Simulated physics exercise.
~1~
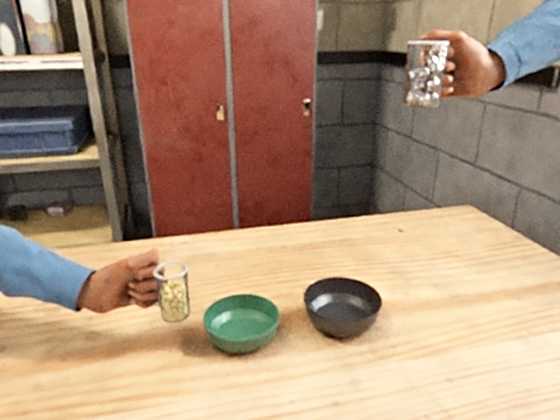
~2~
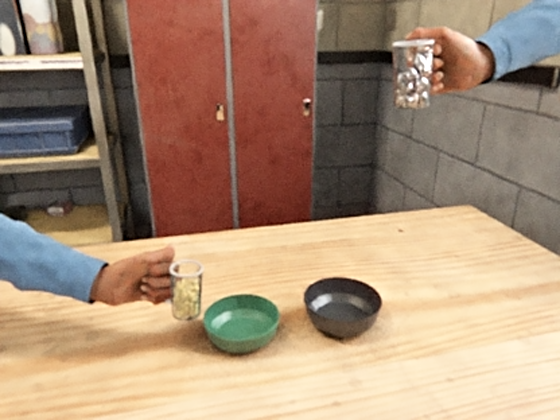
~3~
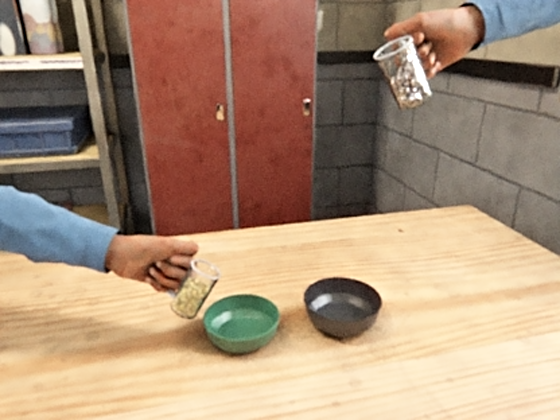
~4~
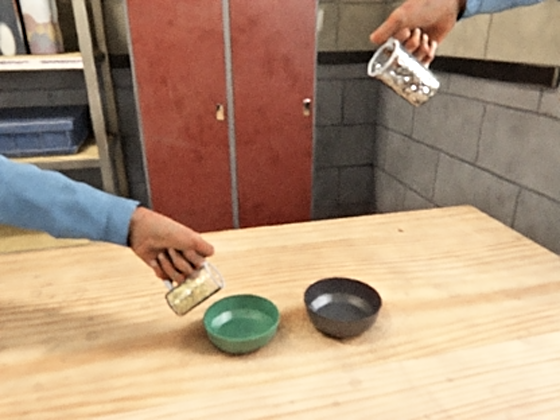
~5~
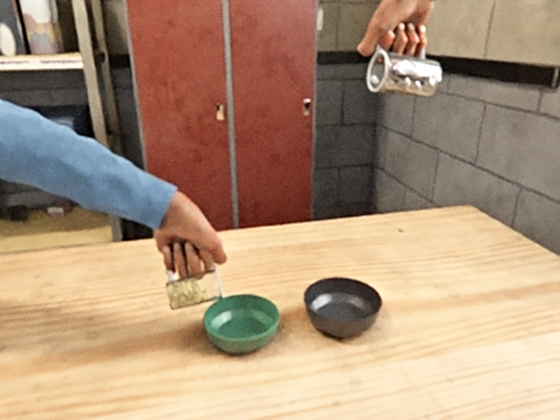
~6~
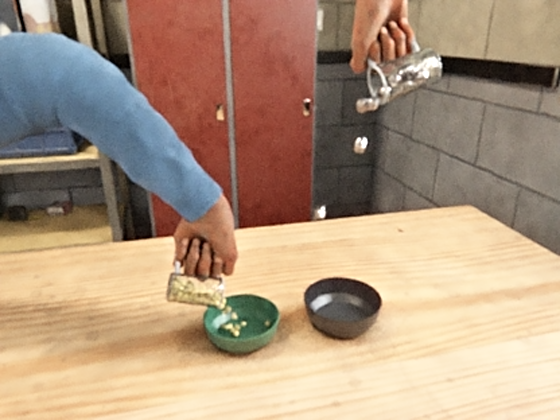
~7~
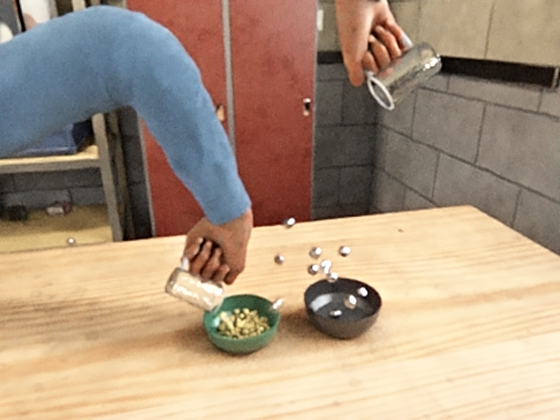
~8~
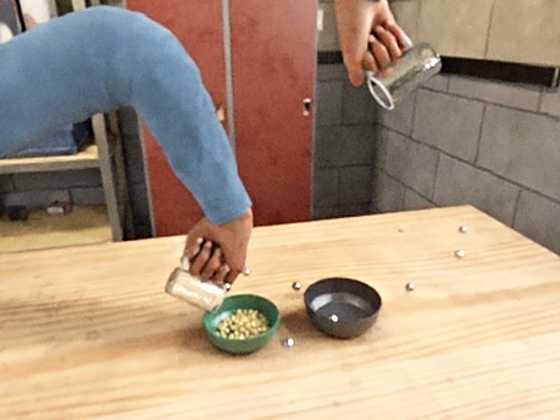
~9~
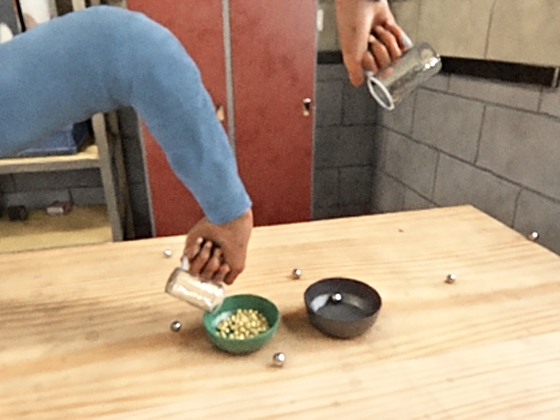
Two hands in blue sleeves hold clear cups above a pale wooden table, seen from slightly above, with red lockers, shelves and a grey block wall behind. The left cup, full of small yellowish-green pieces, is held low beside a green bowl, while the right cup, holding shiny silver balls, is held high above a dark bowl. Both hands shift inward and tip their cups until they point downward. The yellowish pieces slide into the green bowl and all settle there. The silver balls drop a long way, bounce and scatter across the table, leaving hardly any in the dark bowl.
